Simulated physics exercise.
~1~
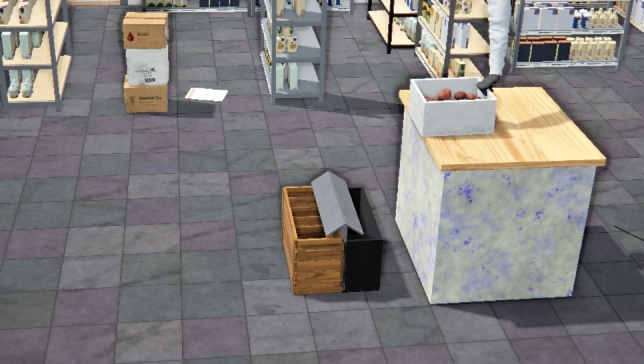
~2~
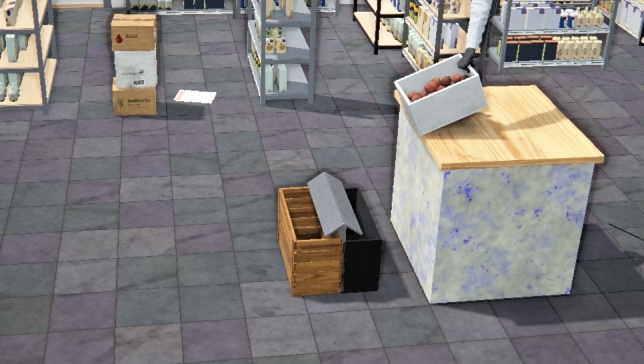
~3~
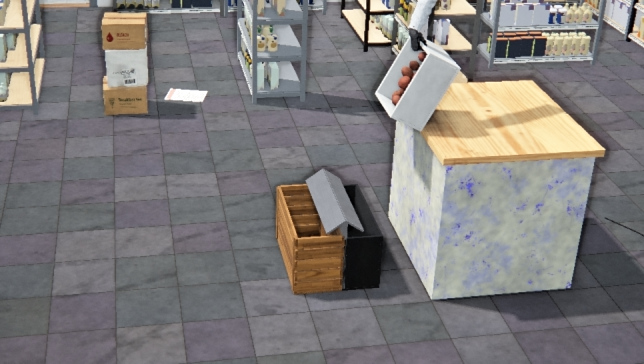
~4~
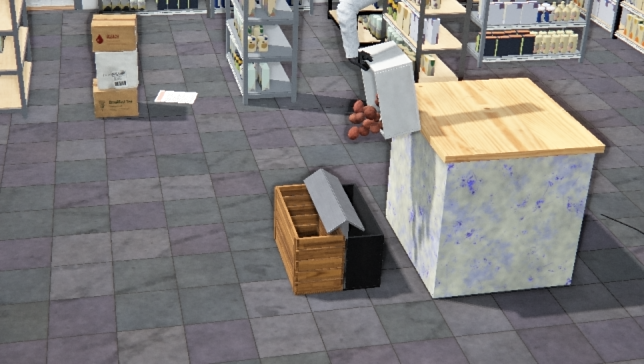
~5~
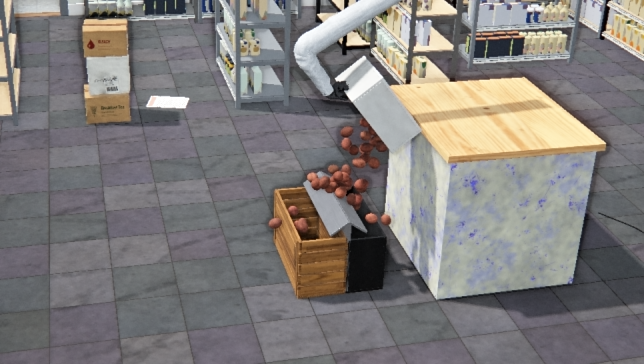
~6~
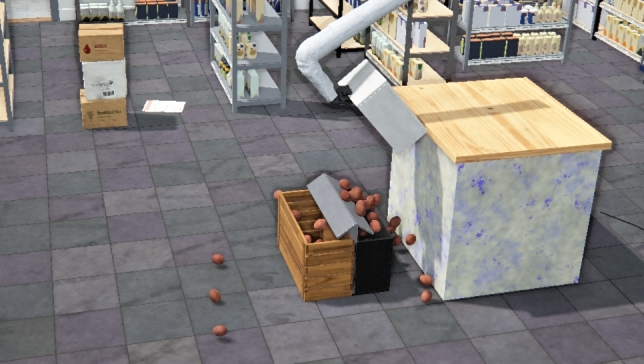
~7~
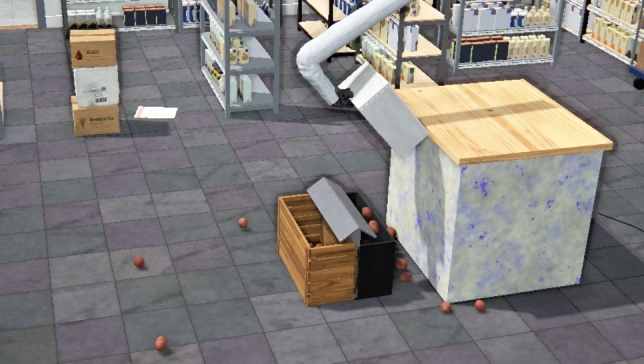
A white tote of red potatoes, gripped by a robotic arm, sits at the left end of a wood-topped bench in a shop-like room with shelves. The arm tips it leftward over the edge, steeper and steeper, until the first potatoes slide out. They then pour down in a stream onto a grey ridge between a wooden trough and a black tote. Some drop into the containers, while others bounce off and scatter across the tiled floor. The white tote stays tipped as the last strays roll away on the left and lie near the bench's foot.
